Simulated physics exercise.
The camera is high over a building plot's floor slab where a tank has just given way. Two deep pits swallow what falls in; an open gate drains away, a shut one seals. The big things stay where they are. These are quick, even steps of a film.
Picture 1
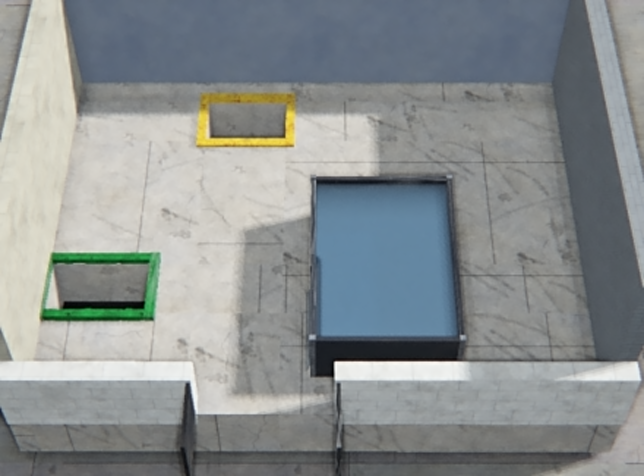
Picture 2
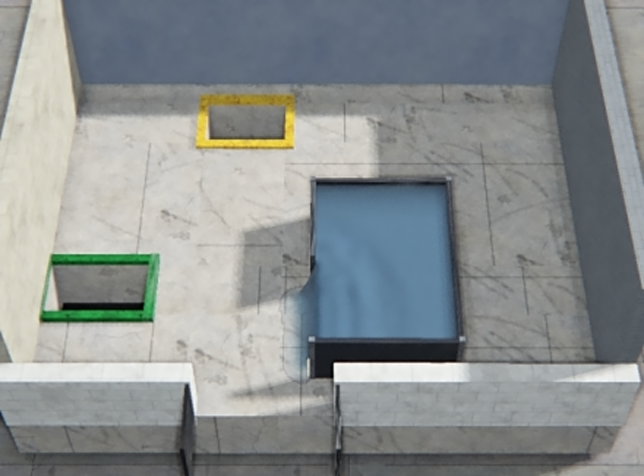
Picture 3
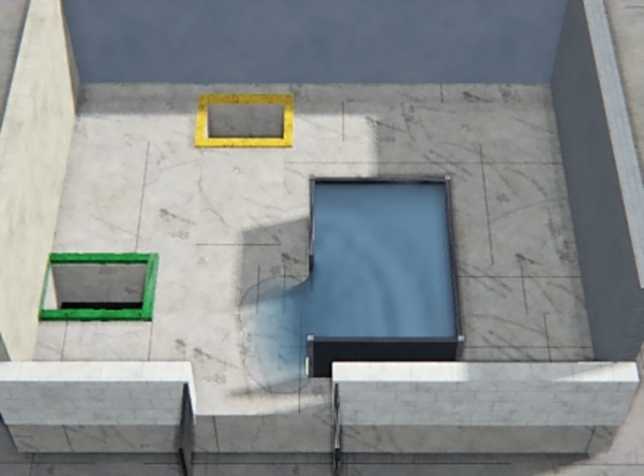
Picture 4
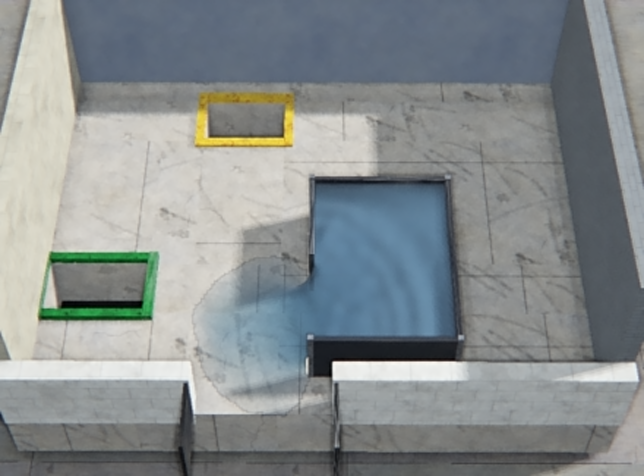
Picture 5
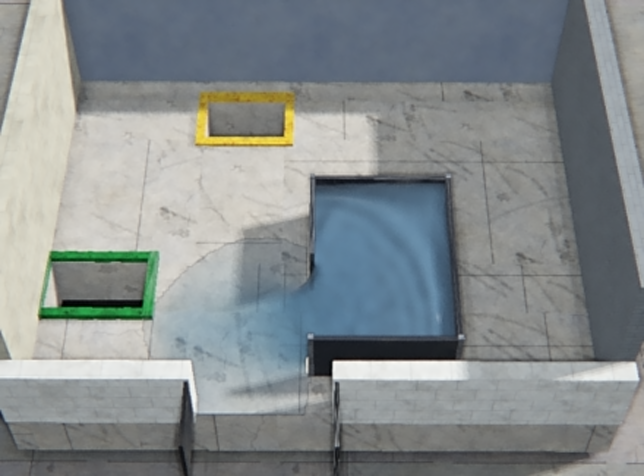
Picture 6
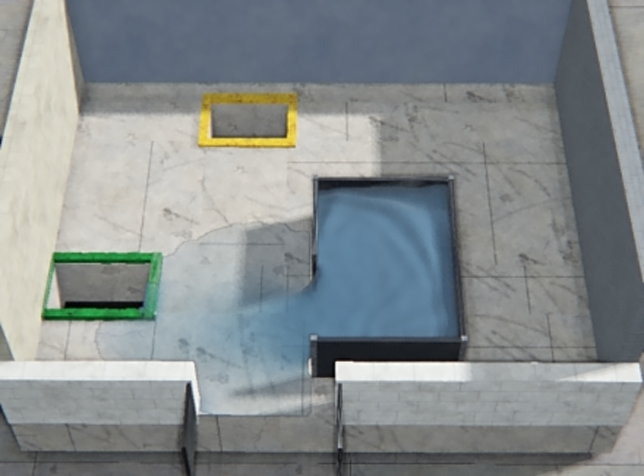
A tank of still water opens at its left side and water spreads left across the slab.
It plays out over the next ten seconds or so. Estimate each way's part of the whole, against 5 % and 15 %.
One by one: The gate takes above 15 %; the green pit takes above 15 %; the yellow pit takes not even 5 %.
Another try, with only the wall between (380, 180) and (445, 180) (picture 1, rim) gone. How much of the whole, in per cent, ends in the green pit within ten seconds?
In per cent: Green 0.
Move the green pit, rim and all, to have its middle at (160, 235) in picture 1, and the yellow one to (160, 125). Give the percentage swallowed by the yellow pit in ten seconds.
In per cent: Yellow 10.
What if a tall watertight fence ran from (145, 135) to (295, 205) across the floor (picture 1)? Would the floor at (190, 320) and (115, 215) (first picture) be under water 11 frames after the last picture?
In turn: Under water, under water.
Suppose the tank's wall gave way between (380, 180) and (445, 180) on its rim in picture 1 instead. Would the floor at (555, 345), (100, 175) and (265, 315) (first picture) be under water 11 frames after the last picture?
As listed: Dry, free of water, dry.
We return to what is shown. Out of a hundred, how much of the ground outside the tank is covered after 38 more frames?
Some 45 per cent.
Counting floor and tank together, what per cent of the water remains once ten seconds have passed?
Some 48 per cent.
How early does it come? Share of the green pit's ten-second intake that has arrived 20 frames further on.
Near 65 in a hundred.
A moment on, water covers 25 % of the floor; the gate 3 %, the green pit 2 %, the yellow pit 0 %.
Next, water covers 30 % of the floor; the gate 7 %, the green pit 8 %, the yellow pit 0 %.
Then, water covers 35 % of the floor; the gate 10 %, the green pit 20 %, the yellow pit 0 %.
Later, water covers 45 % of the floor; the gate 16 %, the green pit 27 %, the yellow pit 0 %.
In the end, water covers 65 % of the floor; the gate 23 %, the green pit 29 %, the yellow pit 1 %.
